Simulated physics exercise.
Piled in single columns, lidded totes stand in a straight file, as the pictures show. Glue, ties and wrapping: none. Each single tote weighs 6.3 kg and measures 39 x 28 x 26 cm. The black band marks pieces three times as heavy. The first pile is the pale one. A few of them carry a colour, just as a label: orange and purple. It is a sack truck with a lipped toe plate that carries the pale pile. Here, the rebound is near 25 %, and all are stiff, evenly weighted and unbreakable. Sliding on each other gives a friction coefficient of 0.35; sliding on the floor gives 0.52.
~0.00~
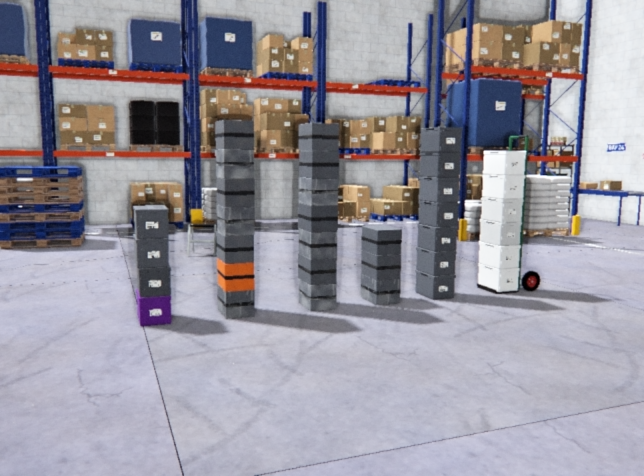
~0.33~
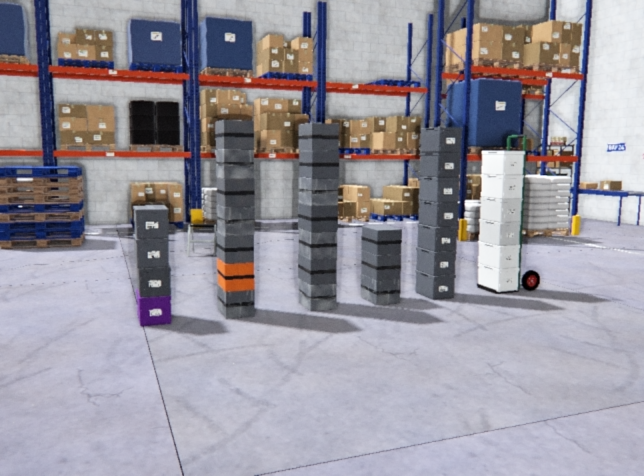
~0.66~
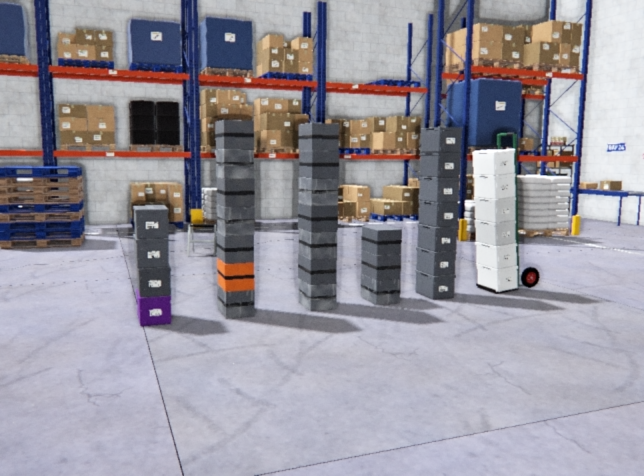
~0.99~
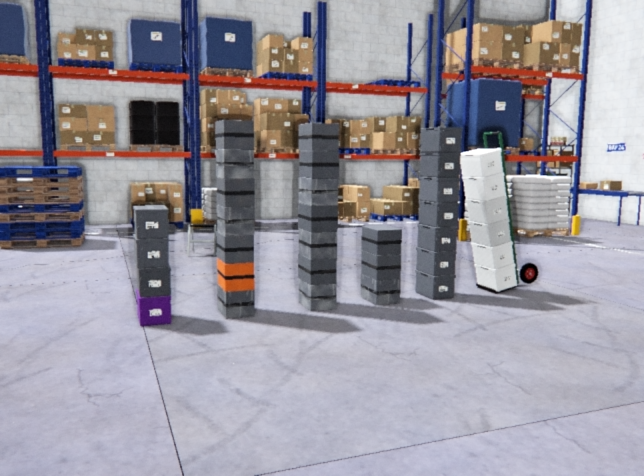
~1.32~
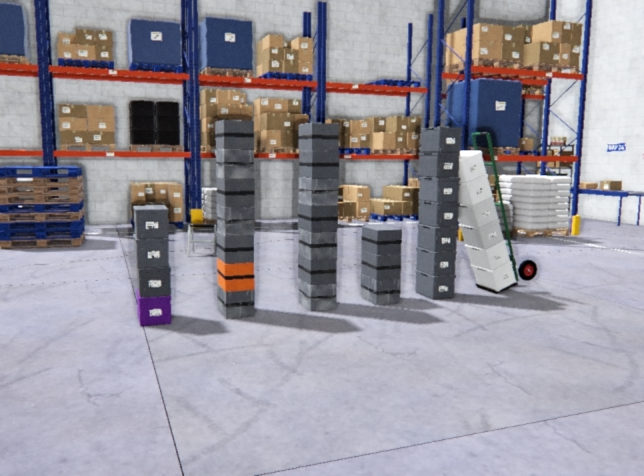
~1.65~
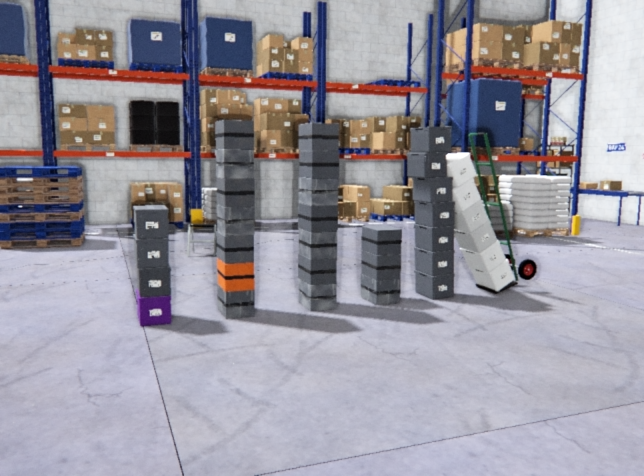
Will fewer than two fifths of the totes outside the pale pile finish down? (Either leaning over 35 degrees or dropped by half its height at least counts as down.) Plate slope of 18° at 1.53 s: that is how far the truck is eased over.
No, over two fifths of them.
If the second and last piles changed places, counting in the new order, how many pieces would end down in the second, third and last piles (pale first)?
Down per pile: Second 4, third 0, last 0.
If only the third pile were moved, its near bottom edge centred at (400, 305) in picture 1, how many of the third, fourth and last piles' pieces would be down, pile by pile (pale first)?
Third 3, fourth 7, last 4 down.
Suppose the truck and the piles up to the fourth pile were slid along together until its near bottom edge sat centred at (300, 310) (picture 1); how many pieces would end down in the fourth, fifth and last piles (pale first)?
Fourth 7, fifth 6, last 4.
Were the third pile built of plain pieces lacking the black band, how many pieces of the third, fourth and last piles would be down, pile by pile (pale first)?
Down at the end: Third pile 3, fourth pile 7, last pile 4.
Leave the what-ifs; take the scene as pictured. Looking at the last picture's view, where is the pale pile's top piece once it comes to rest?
At about (371, 242).
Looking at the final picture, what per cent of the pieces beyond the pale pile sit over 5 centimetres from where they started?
The shifted ones make up 100 per cent.
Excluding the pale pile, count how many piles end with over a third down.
The answer is 5.
After 2.40 s, 6 of the pale pile down; 3 of the 28 other totes down.
After 3.84 s, 6 of the pale pile down; 17 of the 28 other totes down; orange tote leaning 14°.
After 4.70 s, 6 of the pale pile down; 28 of the 28 other totes down; purple tote leaning 68°; orange tote leaning 58°, 21 cm lower.
At rest (7.0 s), 6 of the pale pile down; 28 of the 28 other totes down; purple tote on its side; orange tote leaning 58°, 21 cm lower. That is 100 per cent. As the last picture would show them, middles, purple tote near (105, 309), orange tote near (184, 298).
